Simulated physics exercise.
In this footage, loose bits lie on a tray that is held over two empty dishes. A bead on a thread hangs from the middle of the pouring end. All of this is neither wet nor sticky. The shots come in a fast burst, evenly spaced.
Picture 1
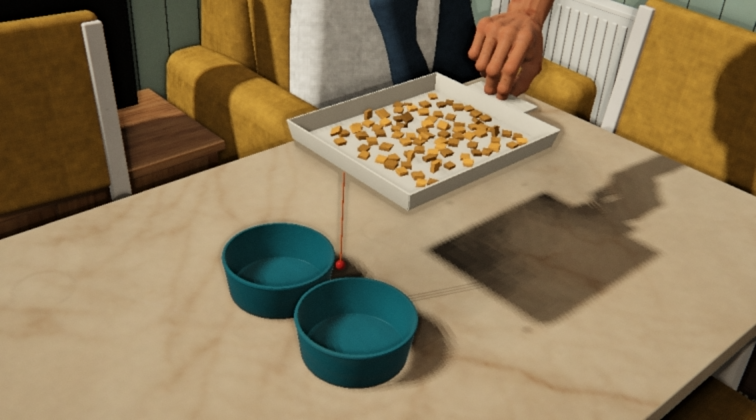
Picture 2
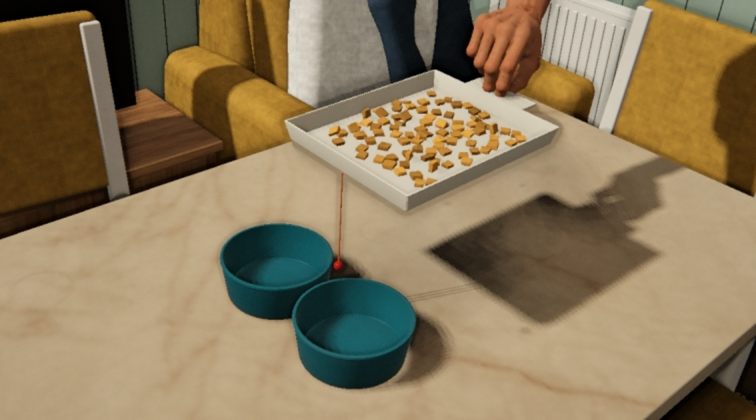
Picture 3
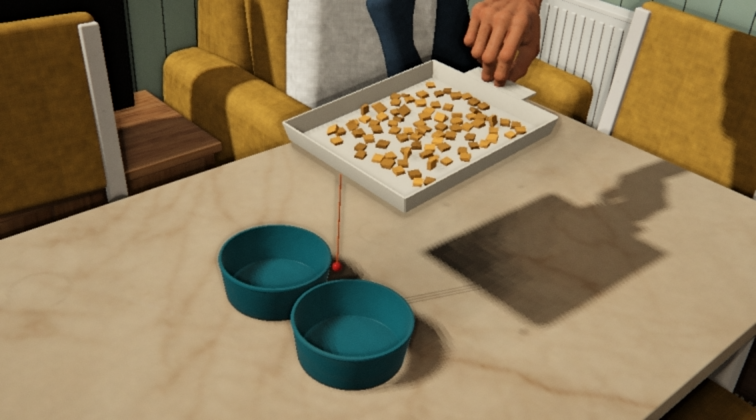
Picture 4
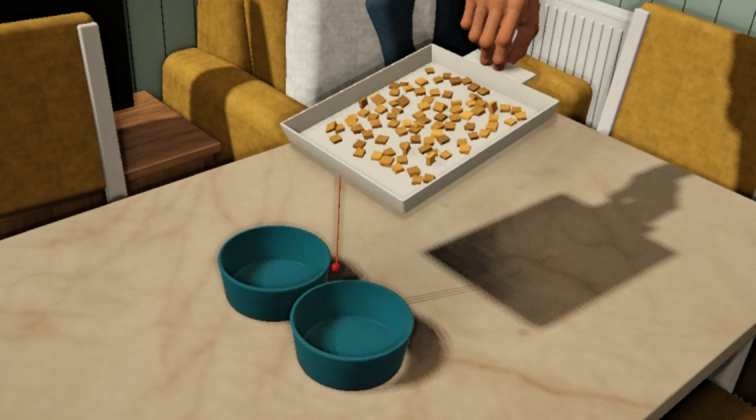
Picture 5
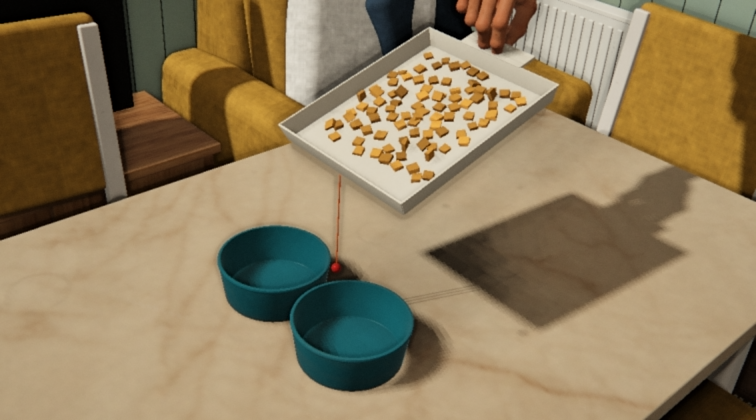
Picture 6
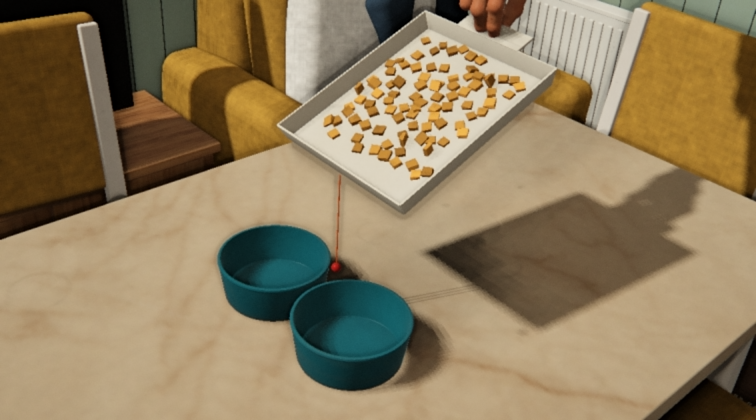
A hand raising the back of a white tray of cereal squares, tilting it toward two teal bowls on a table.
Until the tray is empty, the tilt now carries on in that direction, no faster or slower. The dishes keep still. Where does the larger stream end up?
It ends up in the right-hand dish.
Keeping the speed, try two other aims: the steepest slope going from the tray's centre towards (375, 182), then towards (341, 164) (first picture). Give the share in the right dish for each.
Respectively 80 and 30 in a hundred.
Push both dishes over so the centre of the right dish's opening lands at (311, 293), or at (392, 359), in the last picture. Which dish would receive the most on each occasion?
Results - the dish on the right side first, the dish on the left side second.
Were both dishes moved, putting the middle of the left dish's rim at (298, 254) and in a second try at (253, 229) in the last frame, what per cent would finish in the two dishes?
50 and 40 in a hundred, in turn.
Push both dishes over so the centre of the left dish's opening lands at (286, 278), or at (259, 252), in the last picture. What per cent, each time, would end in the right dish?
In order: 50 percent and 70 percent.
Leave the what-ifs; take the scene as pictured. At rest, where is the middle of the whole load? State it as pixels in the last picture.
About (328, 345).
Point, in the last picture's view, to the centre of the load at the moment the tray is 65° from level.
Roughly at (353, 150).
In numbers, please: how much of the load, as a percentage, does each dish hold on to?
Estimate - left dish 20 percent, right dish 70 percent.
Soon, tray tipped steeply; all on the tray.
A while on, tray tipped past a quarter turn; most on the tray; a small part in the right dish; a small part in the left dish; a stray few outside both; a small part in the air.
Towards the end, tray tipped past a quarter turn; about two thirds in the right dish; about a quarter in the left dish; a small part outside both.
Finally, tray tipped past a quarter turn; about two thirds in the right dish; about a quarter in the left dish; a small part outside both.
